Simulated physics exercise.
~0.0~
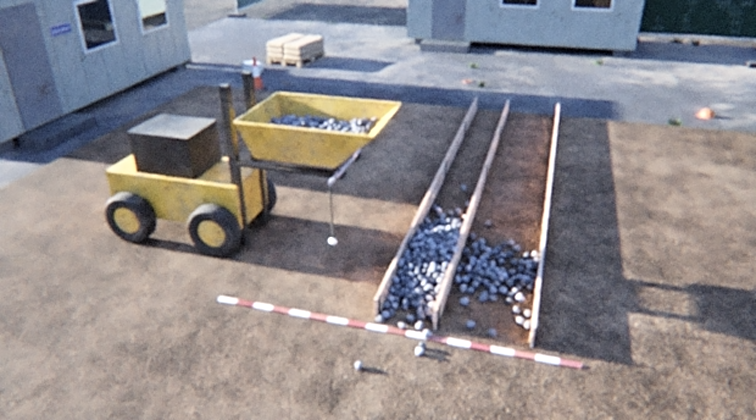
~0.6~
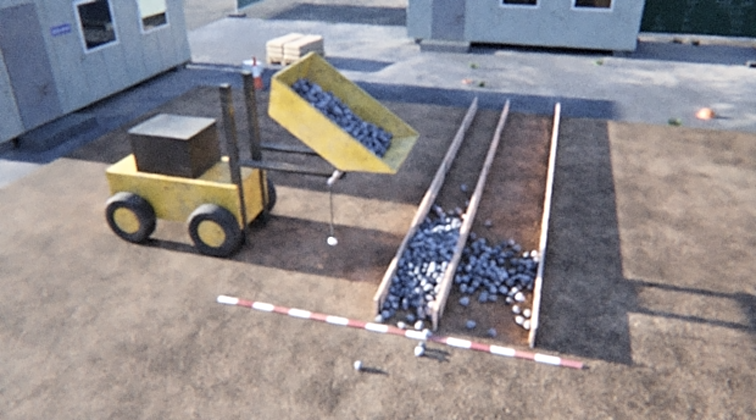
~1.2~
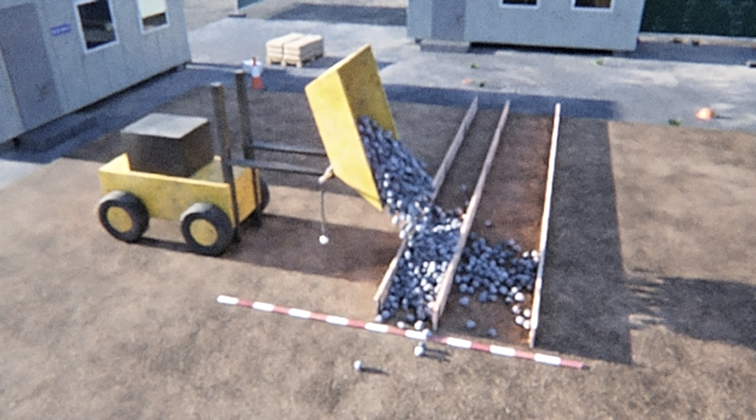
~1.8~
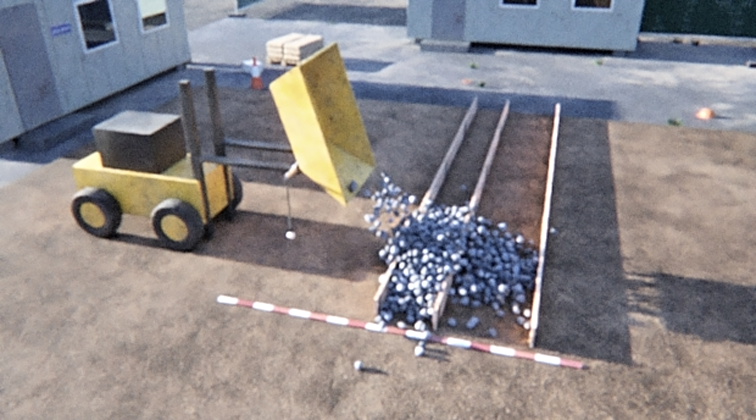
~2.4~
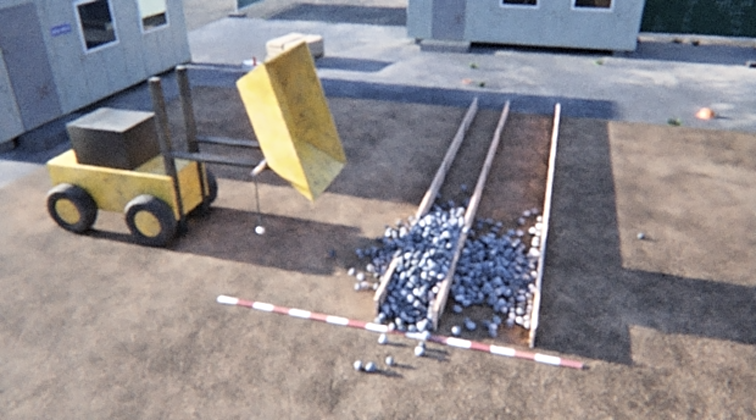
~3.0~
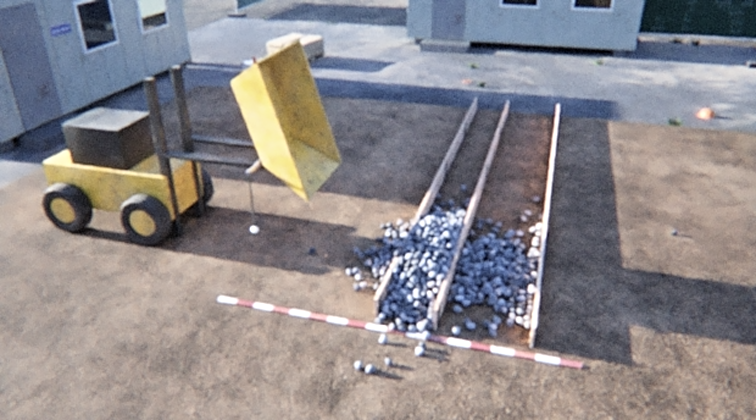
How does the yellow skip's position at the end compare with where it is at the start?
At the end the skip is a little further left and slightly higher in view than at the start, and it is steeply tilted instead of level.
